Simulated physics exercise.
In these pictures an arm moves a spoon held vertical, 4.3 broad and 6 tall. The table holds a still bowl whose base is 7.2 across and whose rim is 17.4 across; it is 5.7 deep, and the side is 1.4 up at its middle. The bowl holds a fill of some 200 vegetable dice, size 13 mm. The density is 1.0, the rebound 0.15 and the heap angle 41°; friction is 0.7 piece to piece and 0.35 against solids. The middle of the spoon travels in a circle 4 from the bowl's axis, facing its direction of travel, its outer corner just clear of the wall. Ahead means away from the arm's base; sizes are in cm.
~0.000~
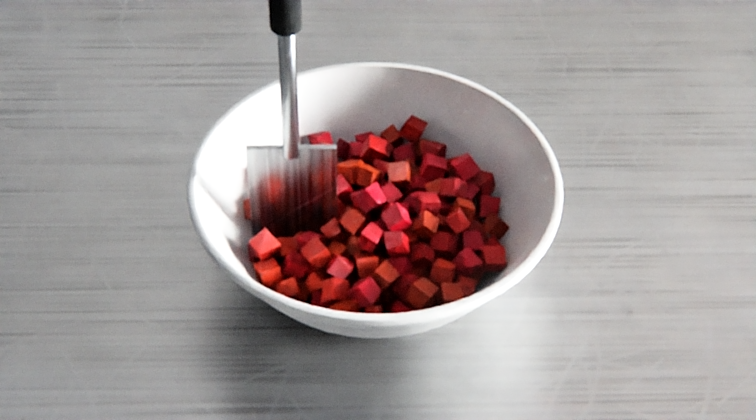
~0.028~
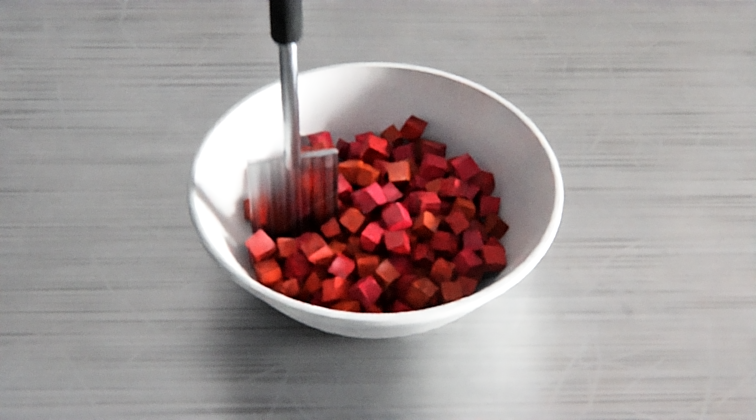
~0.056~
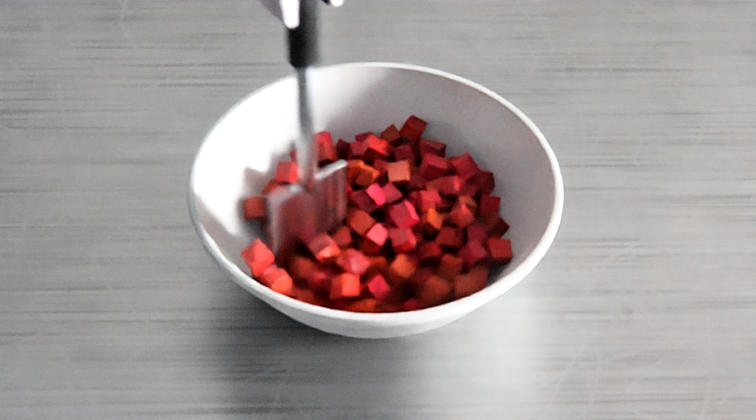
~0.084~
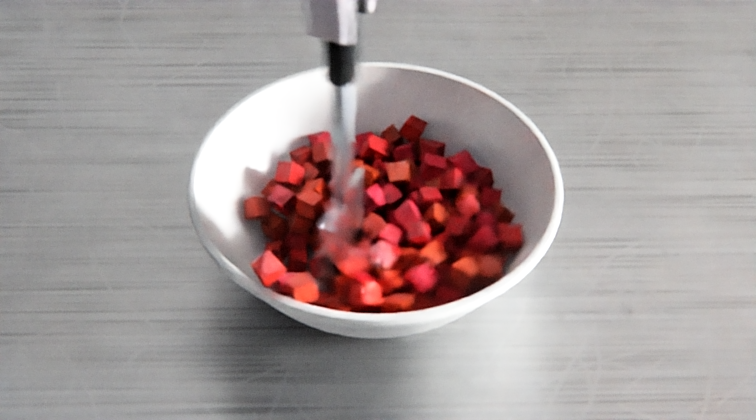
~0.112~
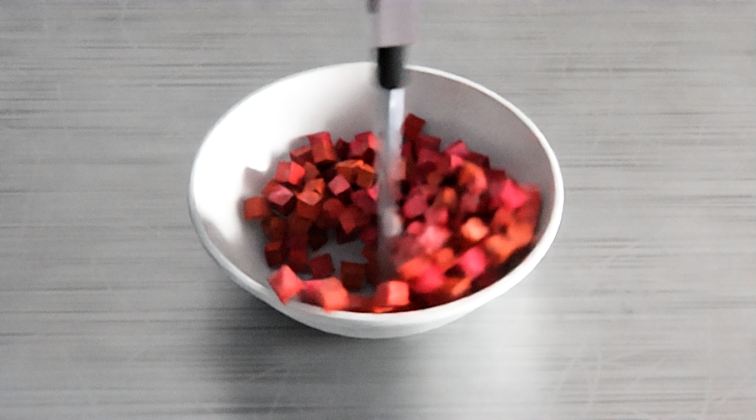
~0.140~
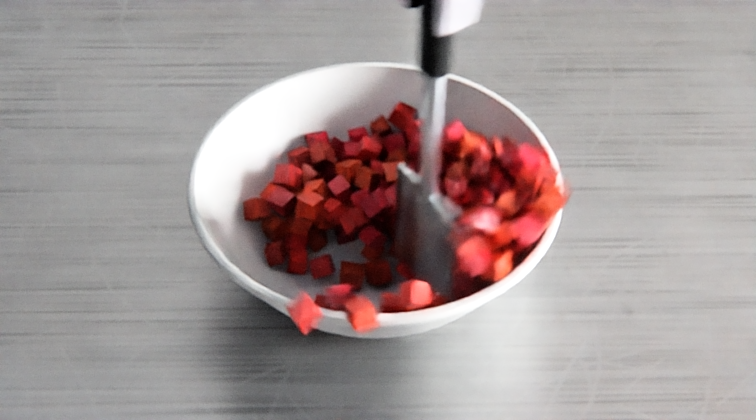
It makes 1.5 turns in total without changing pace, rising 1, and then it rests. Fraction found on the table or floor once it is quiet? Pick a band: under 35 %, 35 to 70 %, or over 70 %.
Band: 35 to 70 %.
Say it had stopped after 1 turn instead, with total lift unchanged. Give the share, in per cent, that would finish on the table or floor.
45 %.
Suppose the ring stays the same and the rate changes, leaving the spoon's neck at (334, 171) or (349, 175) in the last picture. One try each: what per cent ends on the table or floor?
About 20 % for one try and about 25 % for the other, in order.
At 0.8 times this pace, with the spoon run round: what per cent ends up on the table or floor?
That gives about 45 percent.
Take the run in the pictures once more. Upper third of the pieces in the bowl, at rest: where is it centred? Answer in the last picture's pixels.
It is centred around (442, 179).
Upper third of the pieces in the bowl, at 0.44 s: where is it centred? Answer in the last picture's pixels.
About (389, 285).
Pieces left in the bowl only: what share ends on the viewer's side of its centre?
Estimate: Some 40 %.
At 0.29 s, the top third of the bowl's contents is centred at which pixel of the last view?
About (302, 106) in the last picture.
After 0.29 s, 283° round, highest piece 10 above the table; 139 in the bowl, 17 on the table or floor, 39 in flight or on the tool.
After 0.44 s, 80° round, highest piece 9 above the table; 99 in the bowl, 77 on the table or floor, 19 in flight or on the tool.
After 0.72 s, 180° round, highest piece 5 above the table; 109 on the table or floor, 86 in the bowl.
After 1.42 s, 180° round, highest piece 5 above the table; 109 on the table or floor, 86 in the bowl.
At rest, 109 on the table or floor, 86 in the bowl. That is 56 % on the table or floor.
